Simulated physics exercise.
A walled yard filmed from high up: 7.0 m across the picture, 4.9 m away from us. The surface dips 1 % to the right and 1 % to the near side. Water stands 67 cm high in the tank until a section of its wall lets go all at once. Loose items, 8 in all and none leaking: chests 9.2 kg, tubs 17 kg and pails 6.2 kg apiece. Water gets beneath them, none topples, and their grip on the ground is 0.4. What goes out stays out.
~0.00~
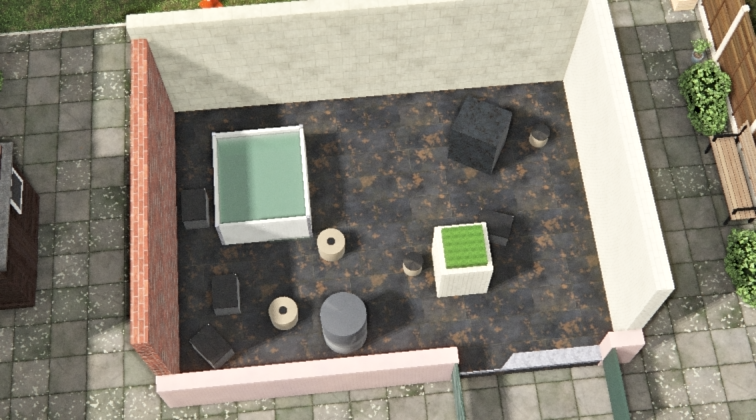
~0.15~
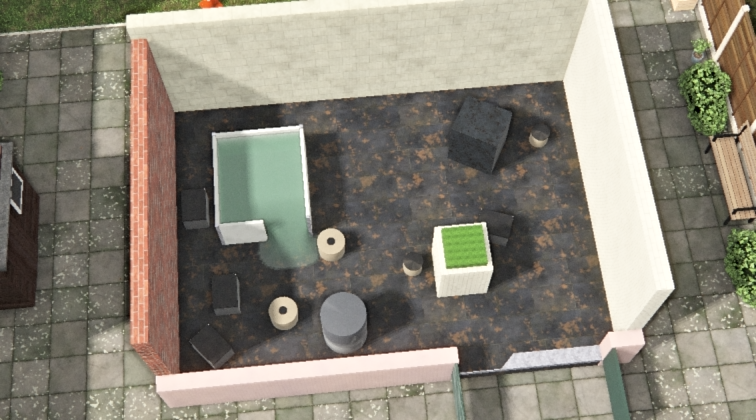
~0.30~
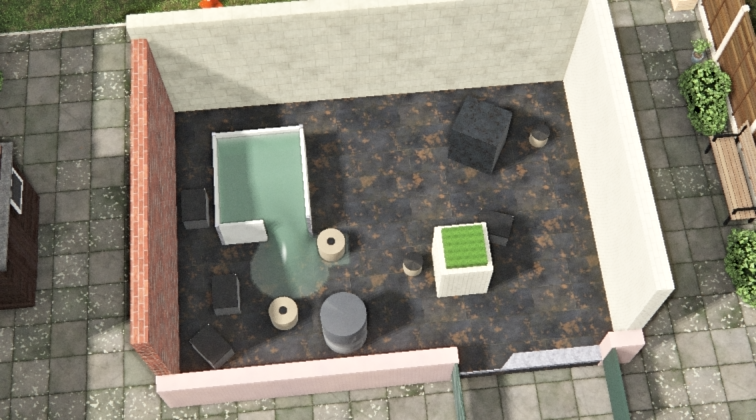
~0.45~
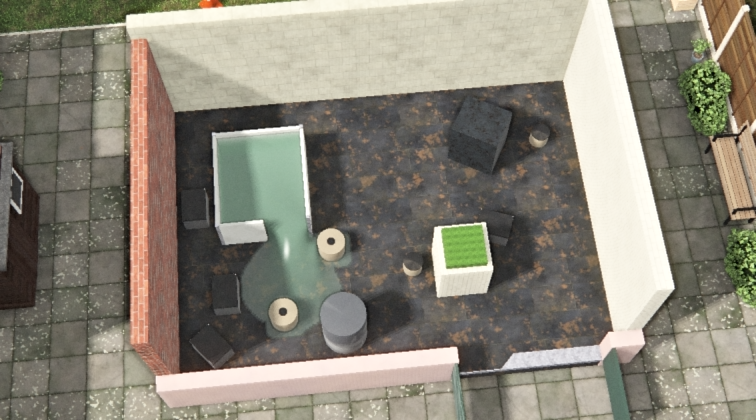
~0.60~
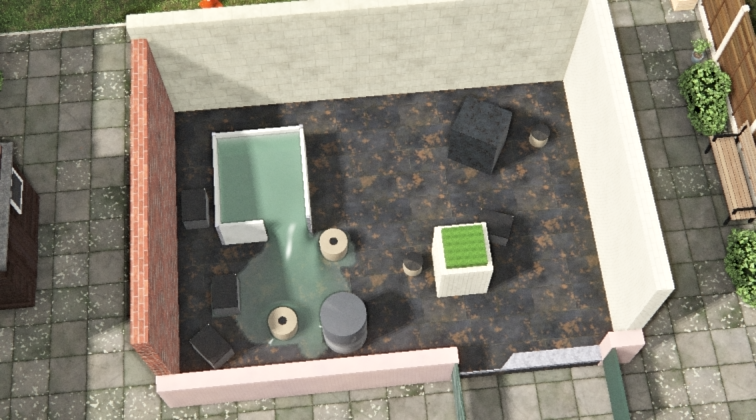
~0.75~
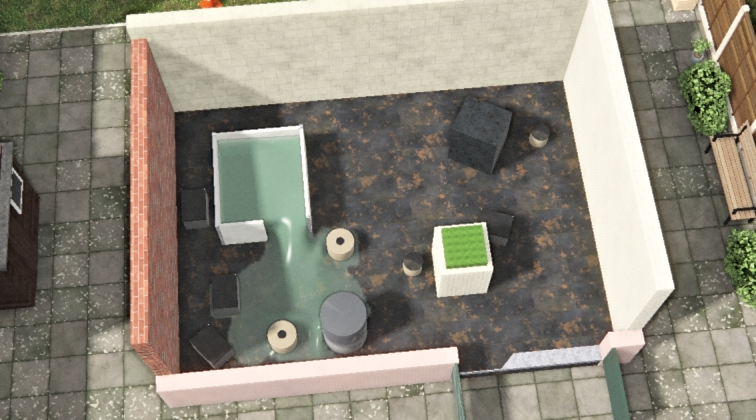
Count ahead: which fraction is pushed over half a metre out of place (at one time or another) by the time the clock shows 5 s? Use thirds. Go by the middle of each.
Share: Between one and two thirds.
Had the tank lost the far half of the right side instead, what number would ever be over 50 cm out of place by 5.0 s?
Then 2.
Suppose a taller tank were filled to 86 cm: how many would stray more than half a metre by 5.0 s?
Then 5.
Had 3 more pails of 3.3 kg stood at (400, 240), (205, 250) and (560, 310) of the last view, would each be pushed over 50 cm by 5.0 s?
In that order: Short of it, more, past it.
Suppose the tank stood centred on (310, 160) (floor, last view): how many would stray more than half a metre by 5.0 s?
Then 5.
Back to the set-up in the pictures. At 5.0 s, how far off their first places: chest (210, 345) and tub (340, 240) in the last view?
In that order: 350 cm, 50 cm.
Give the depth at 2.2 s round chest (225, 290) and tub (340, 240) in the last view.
Roughly 2 and 2 cm.
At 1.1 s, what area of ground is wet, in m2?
Roughly 7.5 m2.
After 1.1 s 1 of 8 are over 50 cm from their spots; 0 afloat.
After 2.2 s 3 of 8 are over 50 cm from their spots; 1 afloat.
After 3.5 s 5 of 8 are over 50 cm from their spots; 2 afloat.
After 5.0 s 5 of 8 are over 50 cm from their spots, and 5 have been at some point; 3 afloat.
